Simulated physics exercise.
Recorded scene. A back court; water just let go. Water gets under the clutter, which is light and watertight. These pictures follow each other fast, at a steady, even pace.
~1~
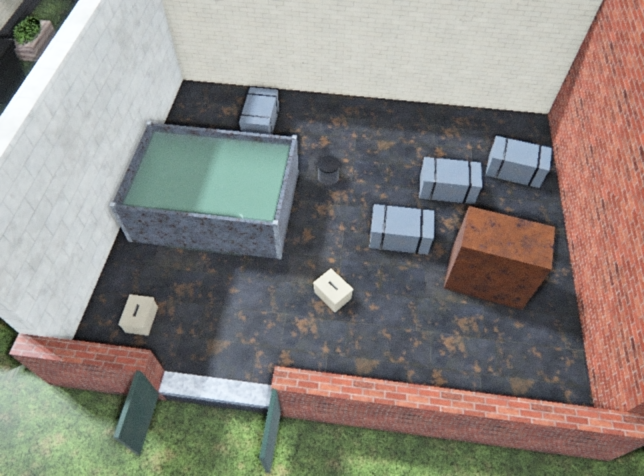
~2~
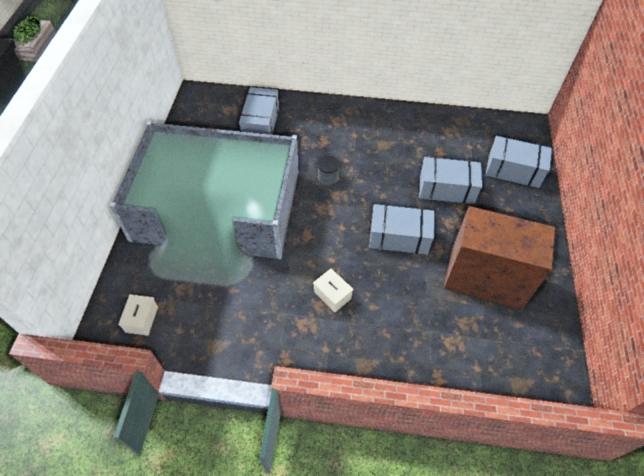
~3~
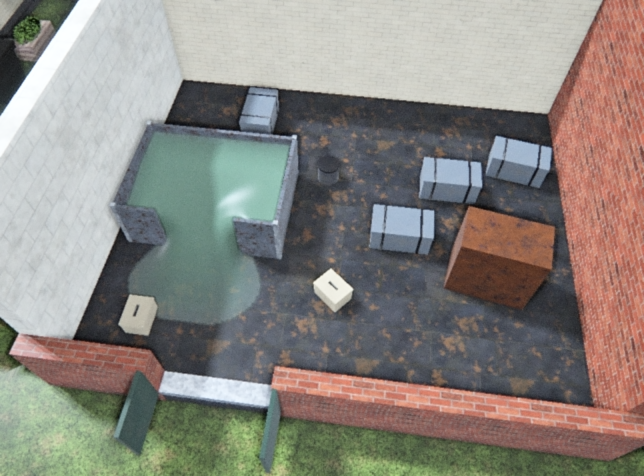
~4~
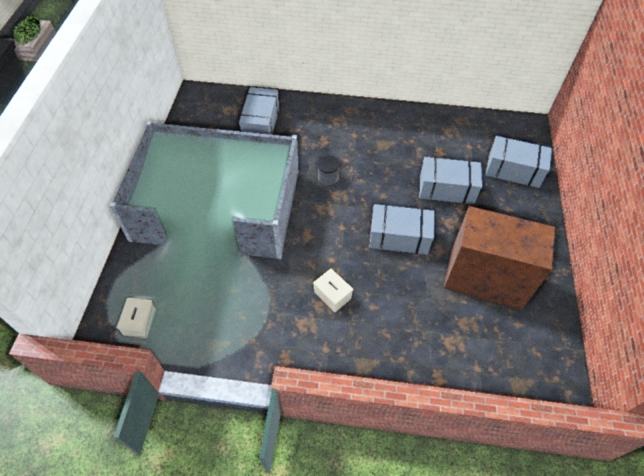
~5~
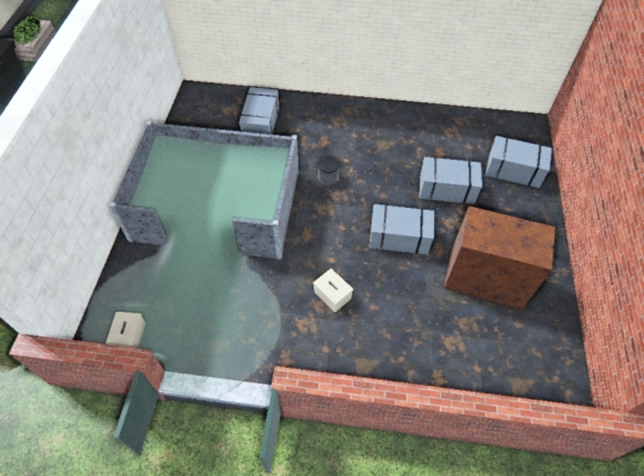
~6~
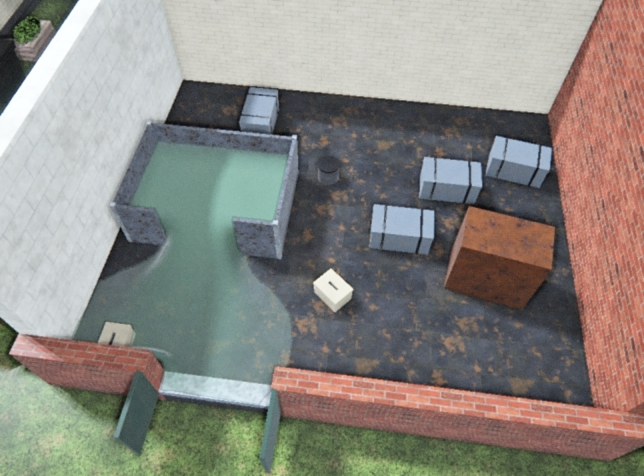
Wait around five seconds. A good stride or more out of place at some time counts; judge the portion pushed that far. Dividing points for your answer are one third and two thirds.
Answer: A share under one third.
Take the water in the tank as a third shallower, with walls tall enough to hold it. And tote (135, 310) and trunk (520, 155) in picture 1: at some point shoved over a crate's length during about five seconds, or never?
Covered that distance; fell short of it.
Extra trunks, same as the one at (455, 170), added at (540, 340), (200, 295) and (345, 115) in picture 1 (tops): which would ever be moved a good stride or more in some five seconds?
Copy by copy, in order: Largely stays, relocated, largely stays.
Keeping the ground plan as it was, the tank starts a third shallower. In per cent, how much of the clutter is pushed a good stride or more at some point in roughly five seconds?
About 10 %.
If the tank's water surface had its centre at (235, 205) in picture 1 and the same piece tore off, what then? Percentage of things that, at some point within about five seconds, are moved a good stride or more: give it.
It works out at about 0 percent.
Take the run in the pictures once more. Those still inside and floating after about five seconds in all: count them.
It comes to 1.
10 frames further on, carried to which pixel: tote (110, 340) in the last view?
(111, 264).
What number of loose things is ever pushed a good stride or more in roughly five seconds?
The figure is 1.
A moment on, 1 of 8 are well off their spots; 1 afloat.
Next, 1 of 8 are well off their spots; 1 afloat.
Later, 1 of 8 are well off their spots; 1 afloat.
In the end, 0 of 8 are well off their spots, and 1 have been at some point; 1 afloat.
